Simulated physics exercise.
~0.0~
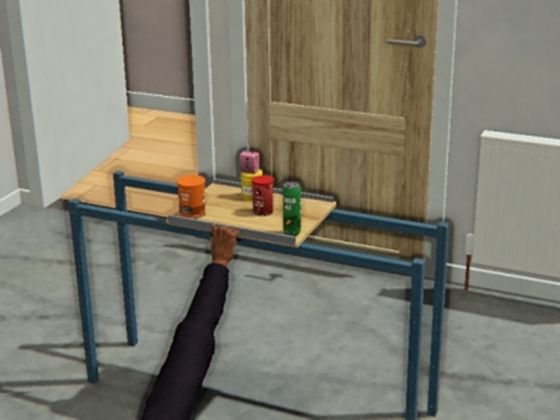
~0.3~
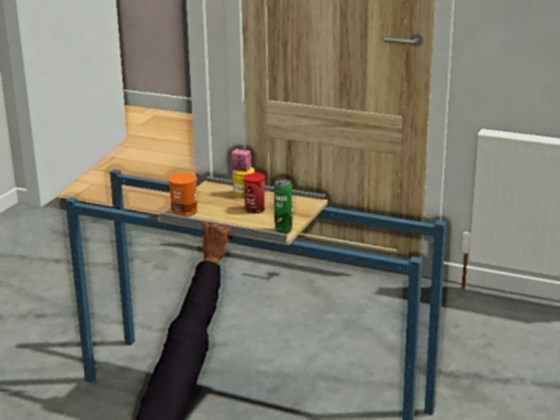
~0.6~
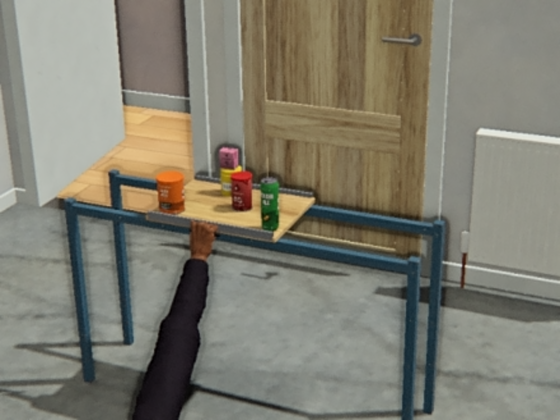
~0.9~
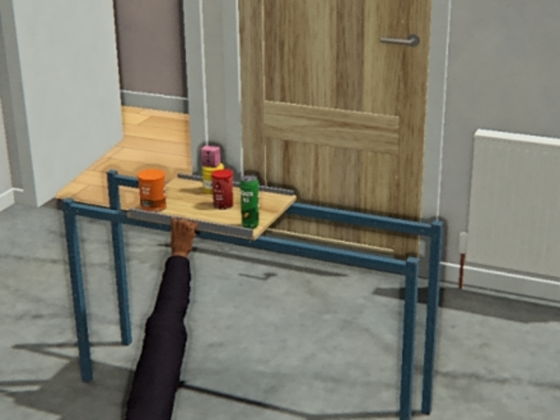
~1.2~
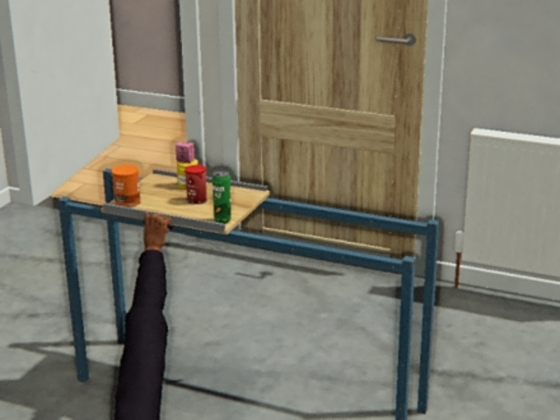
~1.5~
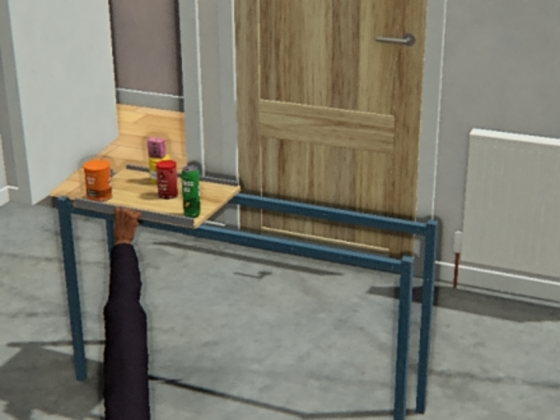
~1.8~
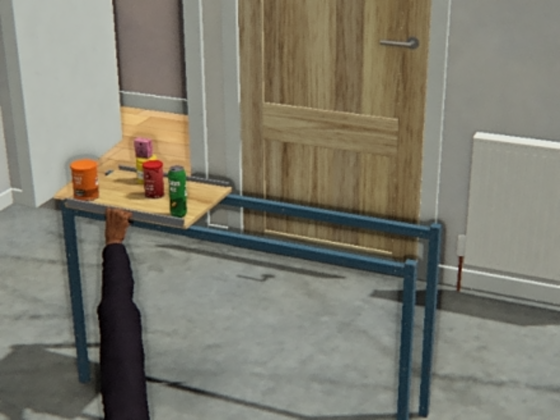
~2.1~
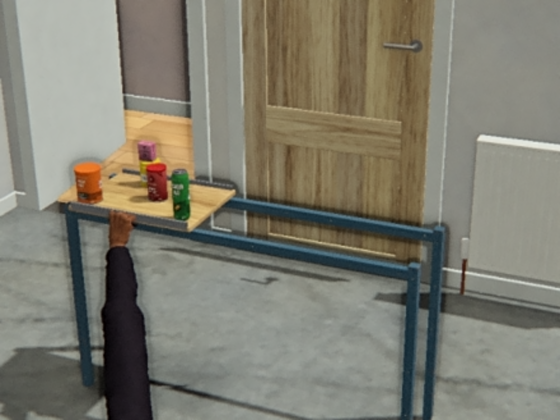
At the start, a wooden tray holding an orange tin, a red tin, a green can, and a pink carton with a yellow jar close by sits midway along a blue metal frame in front of a wooden door. A dark-sleeved arm reaches up from below, its hand at the tray's near edge. The tray slides left along the rails, slowly at first and then faster, with the hand following alongside. It reaches the left end of the frame and stops there. All the containers are still standing upright on the tray, the green can and pink carton included.
